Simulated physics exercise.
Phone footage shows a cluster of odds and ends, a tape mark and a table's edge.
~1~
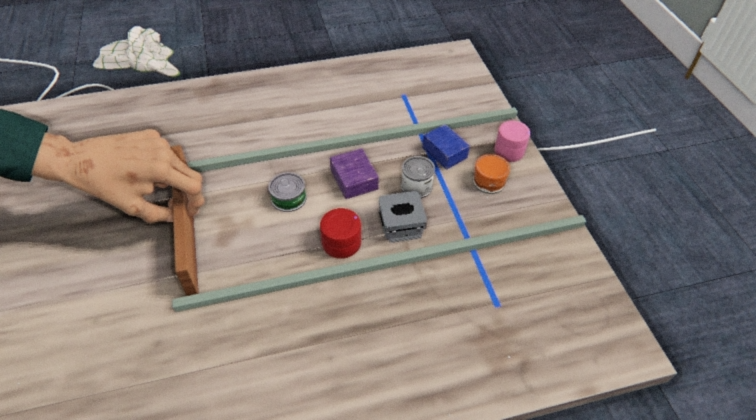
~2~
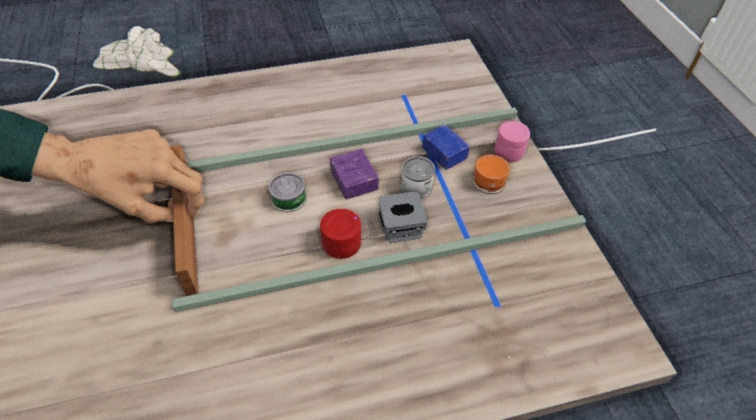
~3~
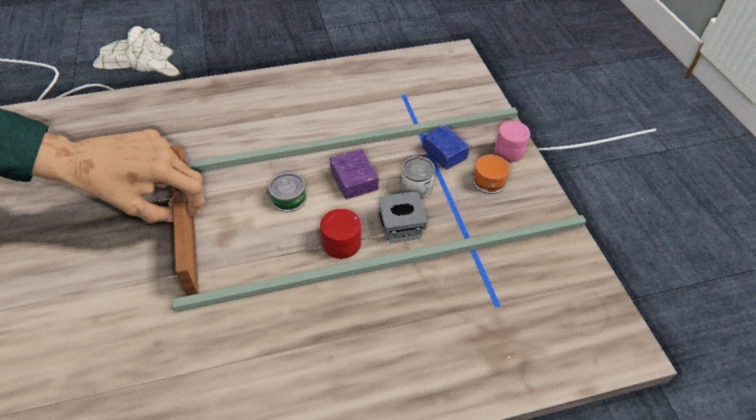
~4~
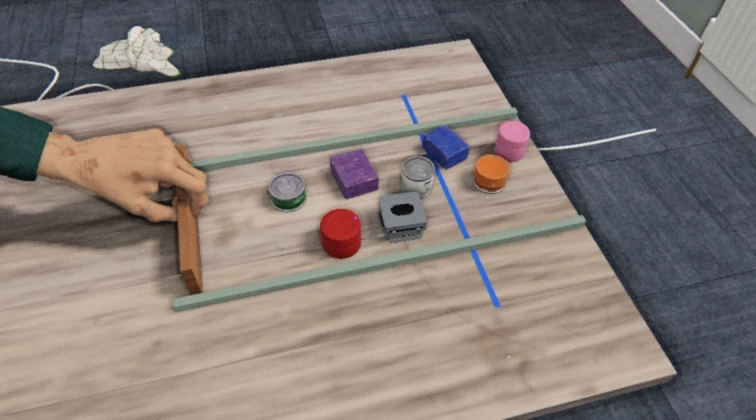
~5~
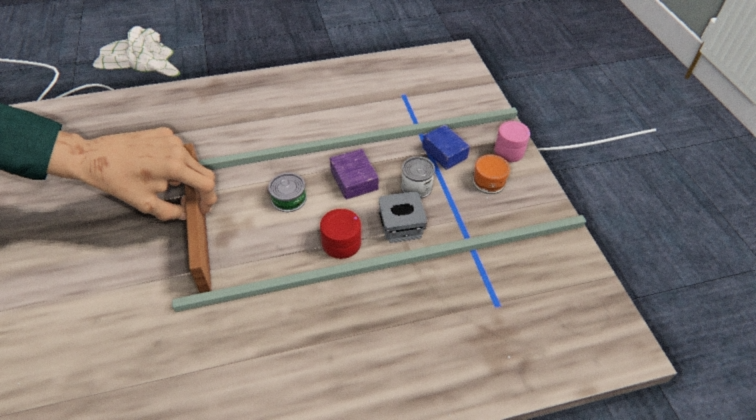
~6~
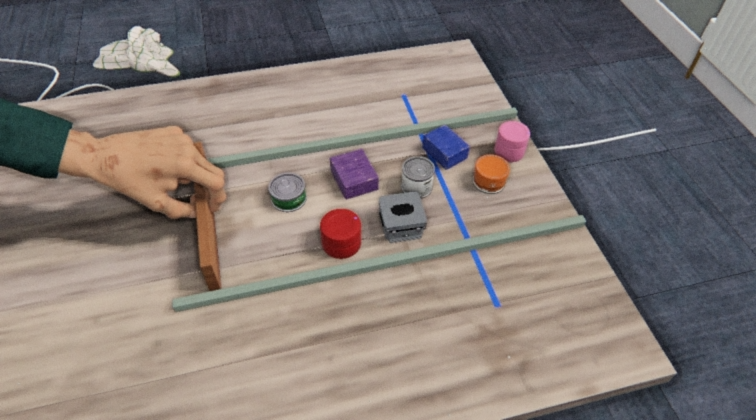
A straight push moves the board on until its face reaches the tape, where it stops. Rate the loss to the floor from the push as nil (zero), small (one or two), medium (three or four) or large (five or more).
The loss is nil.
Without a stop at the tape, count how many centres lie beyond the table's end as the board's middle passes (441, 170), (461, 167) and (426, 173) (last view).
In order, that gives 0, then 0, then 0.
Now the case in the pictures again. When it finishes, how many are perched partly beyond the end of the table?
The number is 0.
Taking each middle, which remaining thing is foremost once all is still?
Closest in the end is the pink lid.
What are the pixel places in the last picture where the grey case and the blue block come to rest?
The grey case ends at (506, 194) and the blue block at (482, 136).
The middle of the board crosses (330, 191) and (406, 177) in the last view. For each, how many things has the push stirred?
Tally: 3; 6.
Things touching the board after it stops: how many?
Contact count: 3.
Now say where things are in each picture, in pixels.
Pink lid (512, 142); orange pot (491, 174); blue block (446, 147); board (184, 217); tape (443, 184), in the first frame.
Orange pot (491, 175); purple block (354, 174), in the second frame.
Blue block (446, 147); red lid (341, 234), in the third frame.
Pink lid (512, 142); white pot (418, 178), in the fourth frame.
Orange pot (491, 175); board (196, 215), in the fifth frame.
Pink lid (512, 142); orange pot (491, 175); blue block (446, 147); board (206, 213); tape (443, 184), in the sixth frame.
Soon after, none off yet; pink lid at rest near (512, 142); orange pot at rest near (491, 175); blue block at rest near (446, 147).
At rest, the number that fall off is zero.
